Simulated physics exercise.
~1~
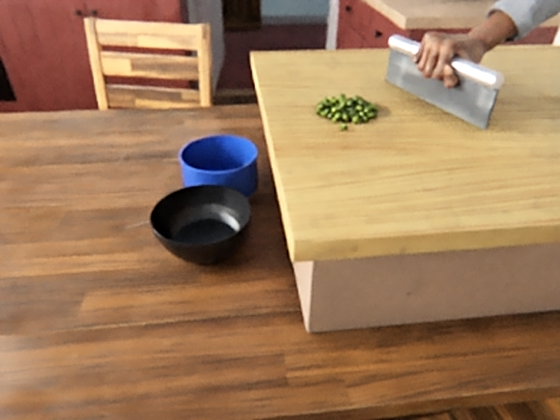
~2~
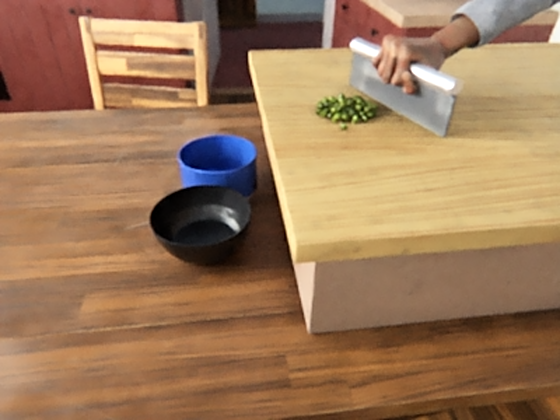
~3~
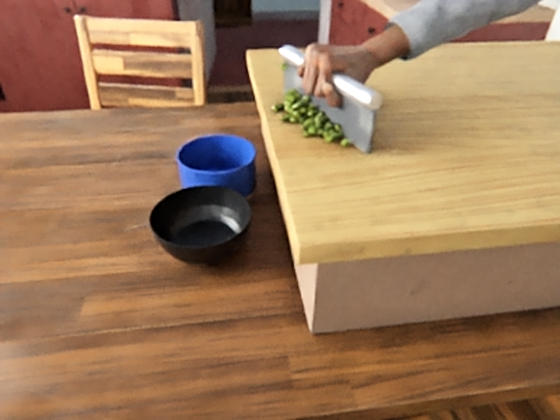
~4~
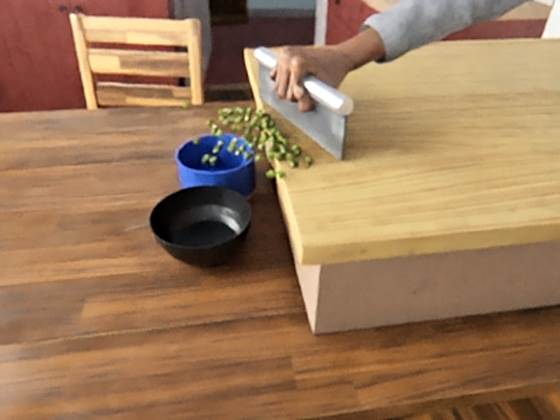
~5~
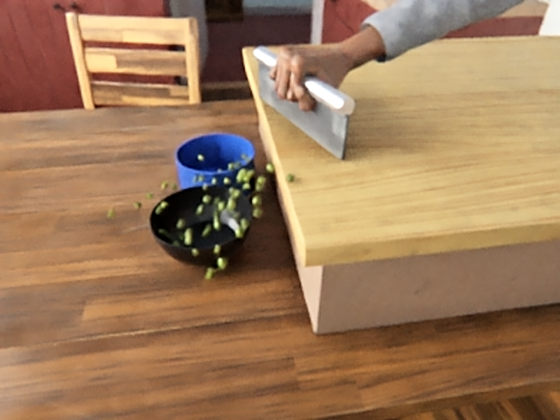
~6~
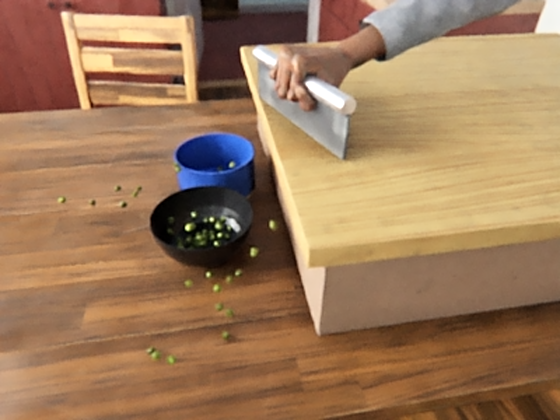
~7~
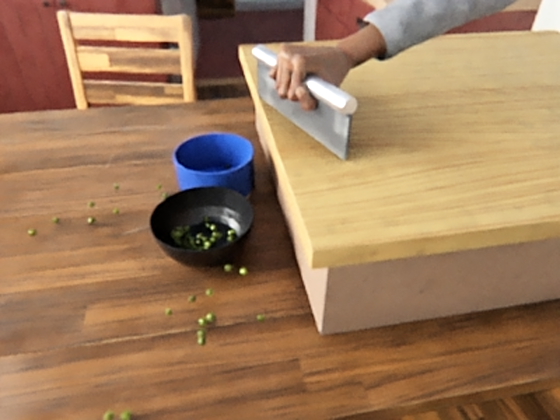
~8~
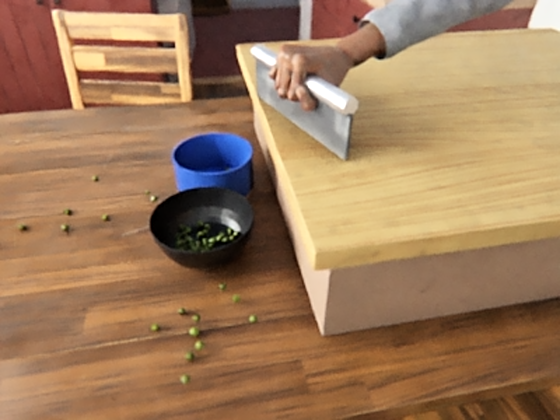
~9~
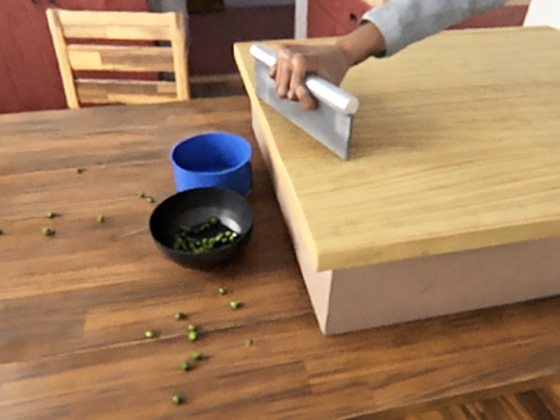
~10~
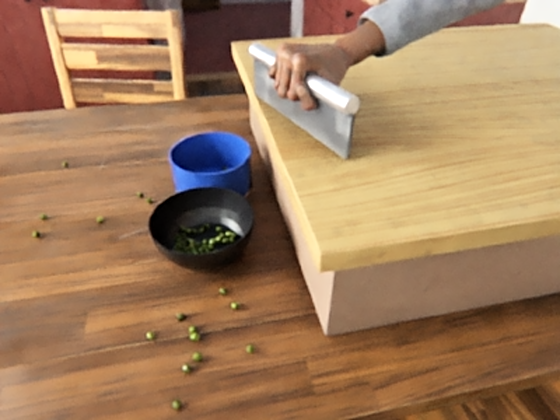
On a wooden table, a hand slides a metal scraper leftward across a raised board, pushing a pile of small green olives over the edge. Most land in the black bowl, while others scatter across the tabletop and come to rest, as the scraper stays at the board's edge.
